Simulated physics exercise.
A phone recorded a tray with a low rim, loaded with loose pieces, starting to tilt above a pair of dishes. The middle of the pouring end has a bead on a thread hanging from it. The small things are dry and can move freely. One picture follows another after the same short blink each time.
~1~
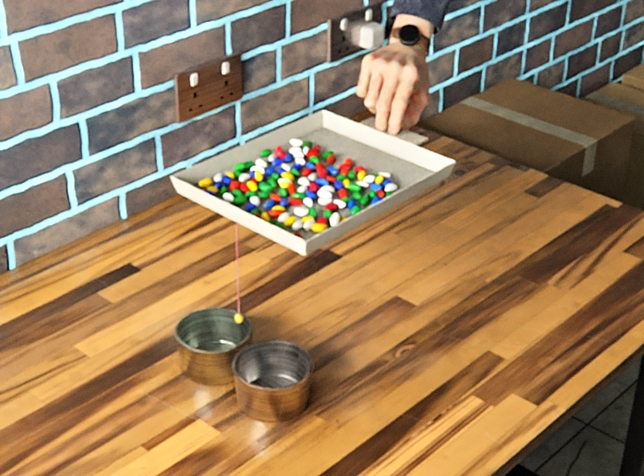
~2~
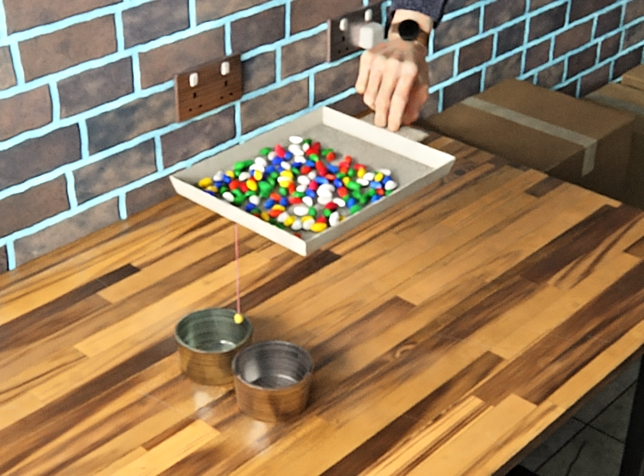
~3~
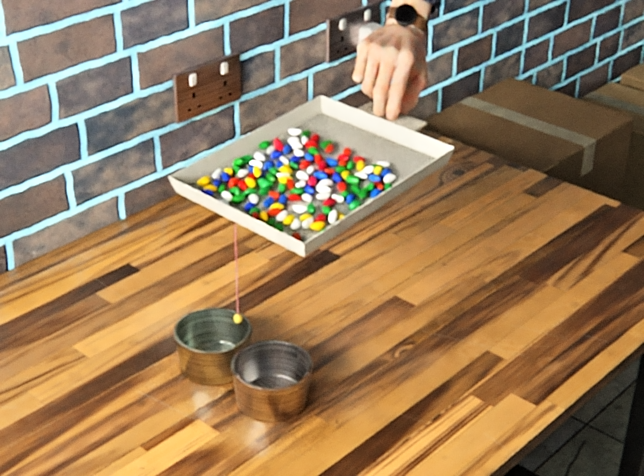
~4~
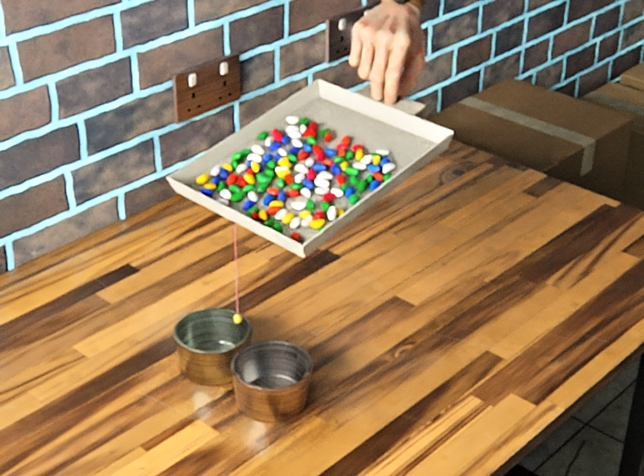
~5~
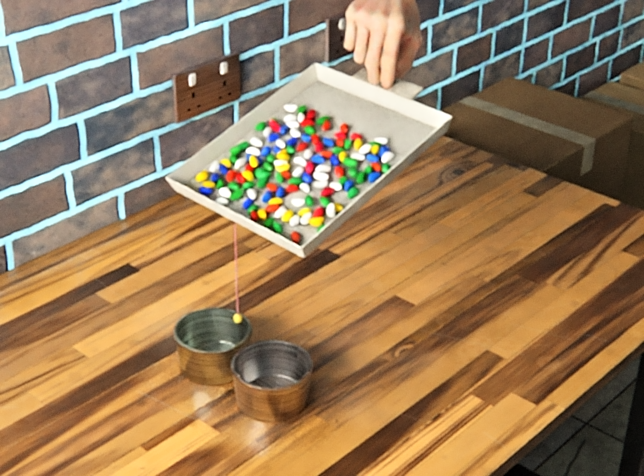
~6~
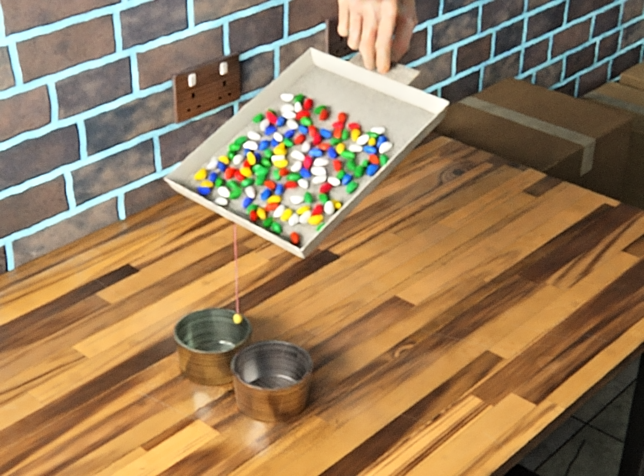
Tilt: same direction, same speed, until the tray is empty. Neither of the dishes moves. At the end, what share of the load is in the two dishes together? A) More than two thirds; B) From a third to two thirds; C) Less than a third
C, less than a third.
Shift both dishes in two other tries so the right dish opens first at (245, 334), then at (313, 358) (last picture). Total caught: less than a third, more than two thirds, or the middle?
Trial 1 - under a third. Trial 2 - under a third.
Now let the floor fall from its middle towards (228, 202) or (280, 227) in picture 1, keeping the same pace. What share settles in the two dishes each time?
Respectively close to 20 and 50 in a hundred.
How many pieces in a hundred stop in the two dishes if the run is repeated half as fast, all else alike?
Estimate: Around 30%.
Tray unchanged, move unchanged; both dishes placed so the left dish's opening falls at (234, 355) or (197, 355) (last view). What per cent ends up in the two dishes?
40 %, 70 %.
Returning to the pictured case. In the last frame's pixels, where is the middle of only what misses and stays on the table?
Check roughly (184, 409) and you'll find the middle.
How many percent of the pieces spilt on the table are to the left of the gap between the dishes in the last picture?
90 per cent or thereabouts.
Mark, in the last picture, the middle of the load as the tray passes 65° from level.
(252, 176).
Soon after the last picture, tray tipped steeply; all on the tray.
A little later, tray tipped past a quarter turn; nearly all on the tray; a stray few outside both.
Later still, tray tipped past a quarter turn; a small part in the right dish; a stray few in the left dish; most outside both.
At rest, tray tipped past a quarter turn; a small part in the right dish; a stray few in the left dish; most outside both.
